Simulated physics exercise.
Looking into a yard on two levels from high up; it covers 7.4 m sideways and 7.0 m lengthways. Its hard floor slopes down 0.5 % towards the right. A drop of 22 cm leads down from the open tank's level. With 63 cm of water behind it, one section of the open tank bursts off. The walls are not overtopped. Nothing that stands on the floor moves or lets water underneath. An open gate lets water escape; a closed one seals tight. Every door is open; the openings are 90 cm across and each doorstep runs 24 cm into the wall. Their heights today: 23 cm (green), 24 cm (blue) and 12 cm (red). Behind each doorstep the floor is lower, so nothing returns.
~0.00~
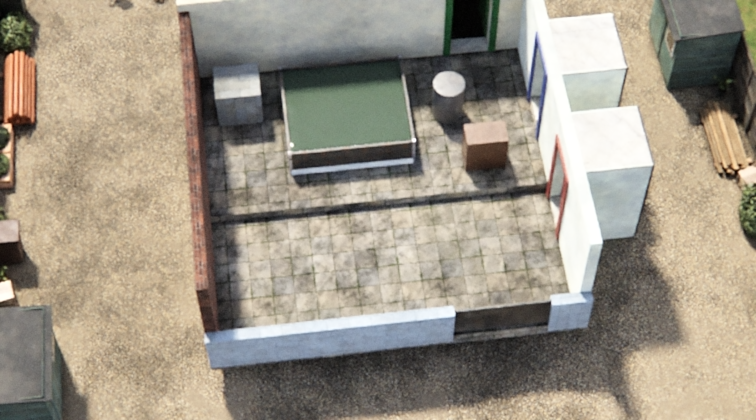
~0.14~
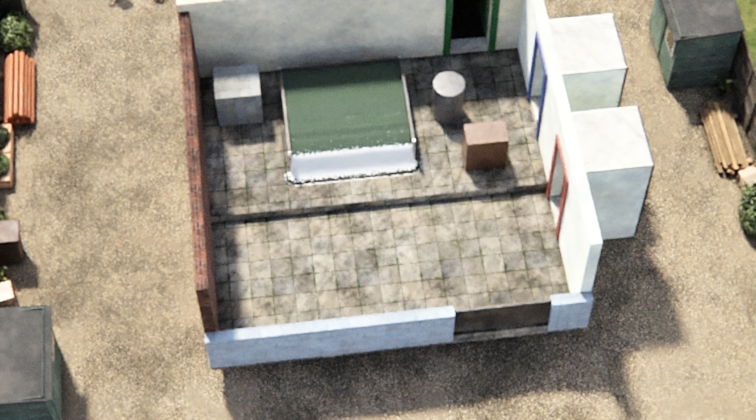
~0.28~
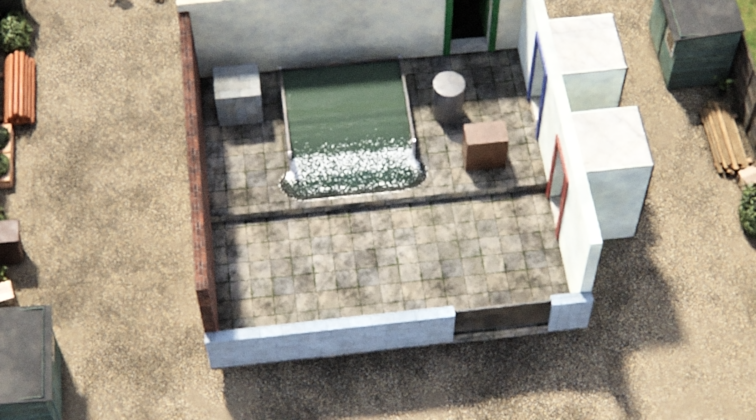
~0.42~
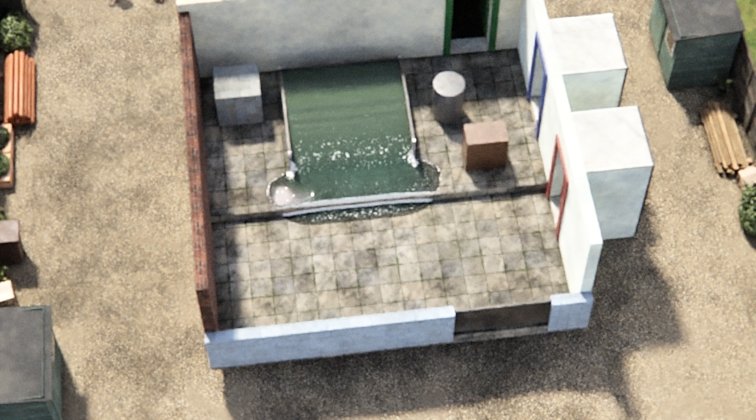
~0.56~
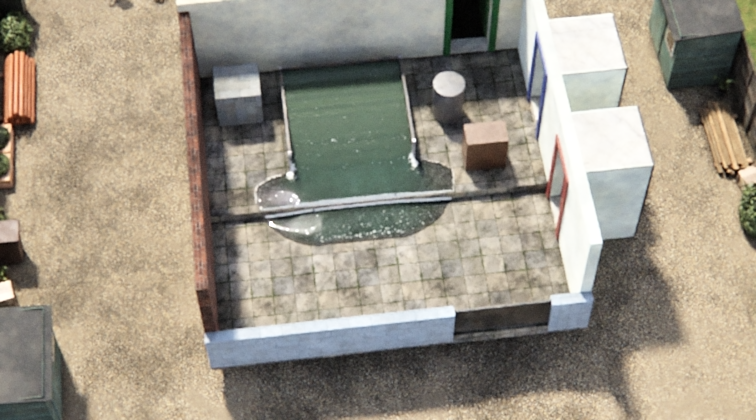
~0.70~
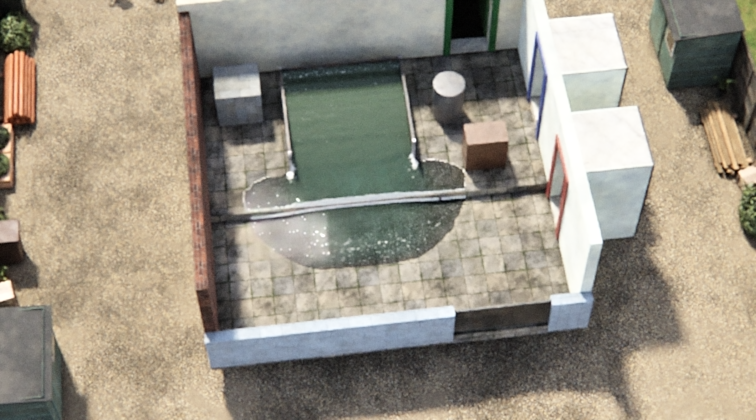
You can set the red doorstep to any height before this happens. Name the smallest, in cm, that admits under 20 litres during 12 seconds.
Some 20 cm above the ground.
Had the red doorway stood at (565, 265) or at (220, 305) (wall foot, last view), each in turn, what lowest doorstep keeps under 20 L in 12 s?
Roughly 22 and 21 cm.
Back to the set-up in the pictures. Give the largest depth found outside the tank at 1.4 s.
Roughly 32 cm.
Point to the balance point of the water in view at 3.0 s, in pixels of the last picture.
Around (369, 244).
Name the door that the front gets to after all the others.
The green one.
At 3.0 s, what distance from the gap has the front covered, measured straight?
Some 5.8 m out.
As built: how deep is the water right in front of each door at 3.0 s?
In cm: Green 0, blue 0, red 2.
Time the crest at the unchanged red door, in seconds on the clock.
Near 10.0 s.
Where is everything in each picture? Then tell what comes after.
In the first picture, the open tank at (346, 106) is whole and still, 63 cm deep; the red door at (558, 190) is dry.
In the second picture, the gap is at (352, 158), the front 0.3 m out at (294, 182); the back of the open tank holds 63 cm.
In the third picture, the front is at (301, 197), 0.7 m from the gap at (352, 160); 1.9 m2 of floor is wet, 63 cm left at the back.
In the fourth picture, water pours out at (352, 160) and has run 1.3 m, to (315, 222); about 10 cm deep outside, 63 cm at the back.
In the fifth picture, the gap is at (352, 161), the front 1.8 m out at (317, 243); the back of the open tank holds 62 cm.
In the sixth picture, water pours out at (352, 161) and has run 2.4 m, to (329, 266); about 7 cm deep outside, 57 cm at the back; the red door at (558, 190), 4.5 m from the gap, is still 2.0 m from the nearest water.
After 1.4 s water covers 45 % of the floor, deepest (32 cm) near (369, 334); it has not reached the red door.
After 3.0 s water covers 60 % of the floor, deepest (43 cm) near (575, 312); 2 cm at the red door, 0 litres in over its 12 cm doorstep.
After 12.0 s water covers 65 % of the floor, deepest (20 cm) near (311, 215); 18 cm at the red door, 155 litres in over its 12 cm doorstep.
At the red door as built, the water arrived by 2.9 s and peaked near 22 cm at 10.2 s.
With a doorstep of 16 cm, 64 litres would have come in within the 12 s; with 22 cm, 8 litres. So under 20 litres takes about 20 cm.
